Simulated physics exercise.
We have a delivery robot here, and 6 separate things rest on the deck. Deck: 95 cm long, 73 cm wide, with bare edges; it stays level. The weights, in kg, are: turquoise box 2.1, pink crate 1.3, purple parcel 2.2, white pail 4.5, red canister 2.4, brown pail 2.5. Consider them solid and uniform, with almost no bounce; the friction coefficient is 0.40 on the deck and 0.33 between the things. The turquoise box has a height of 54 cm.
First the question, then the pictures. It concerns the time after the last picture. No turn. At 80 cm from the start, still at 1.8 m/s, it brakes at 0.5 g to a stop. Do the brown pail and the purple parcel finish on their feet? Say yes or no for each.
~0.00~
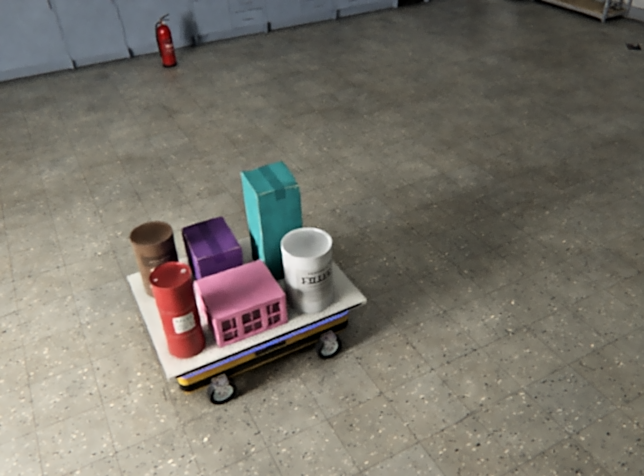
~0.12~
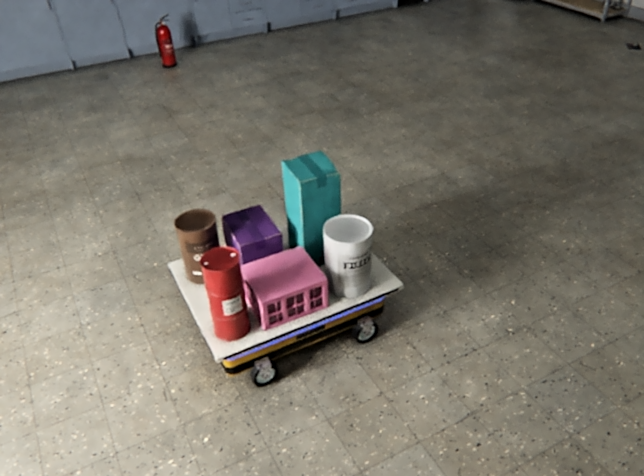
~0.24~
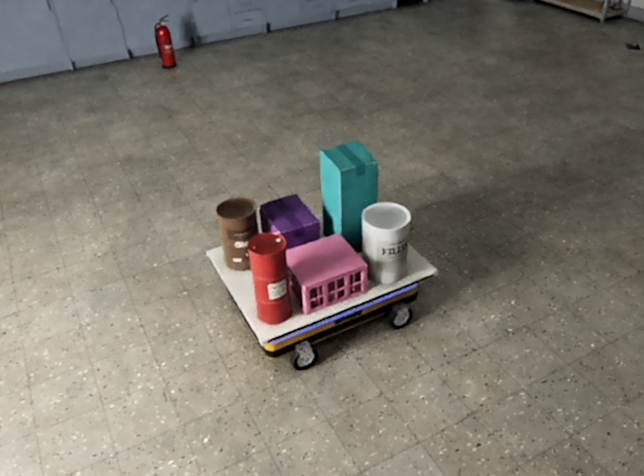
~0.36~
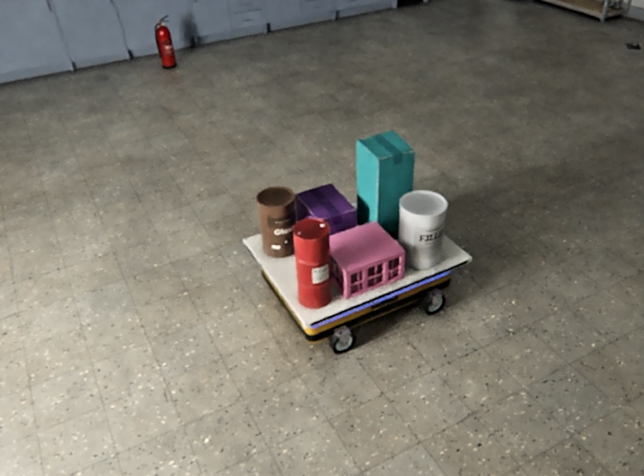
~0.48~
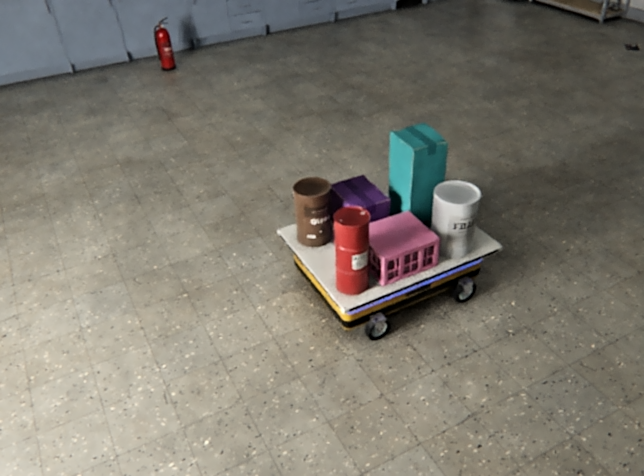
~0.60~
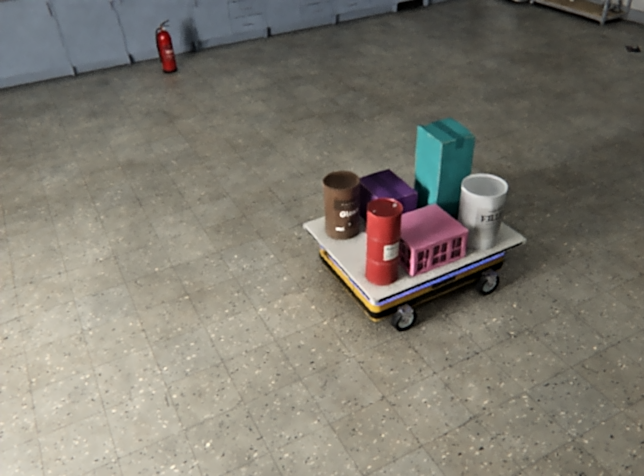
Brown pail - yes; purple parcel - yes.
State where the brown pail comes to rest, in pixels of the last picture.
It finishes at roughly (369, 197).
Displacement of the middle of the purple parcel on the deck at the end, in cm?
I'd say about 8 cm between start and finish.
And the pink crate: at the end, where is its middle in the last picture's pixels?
(453, 228).
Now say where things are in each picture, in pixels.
Cart 0 cm along; brown pail (158, 260); purple parcel (213, 255), in the first frame.
Cart 22 cm along; white pail (348, 257); red canister (227, 295), in the second frame.
Cart 43 cm along; turquoise box (349, 200); pink crate (323, 273), in the third frame.
Cart 65 cm along; white pail (421, 231); red canister (313, 265), in the fourth frame.
Cart 86 cm along; turquoise box (416, 179); pink crate (396, 247), in the fifth frame.
Cart 102 cm along; brown pail (342, 206); purple parcel (386, 202), in the sixth frame.
Around 0.80 s, cart 113 cm along; purple parcel shifted 6 cm near (409, 195); brown pail shifted 6 cm near (366, 198); red canister at 11° to upright.
Around 0.90 s, cart 113 cm along, stopped; purple parcel shifted 9 cm near (412, 194); brown pail shifted 8 cm near (369, 197); red canister at 19° to upright.
Finally (1.6 s), on their side or leaning hard on the deck, red canister; the other 5 still in place (within 10 cm). In the last view, brown pail near (369, 197), purple parcel near (412, 194).
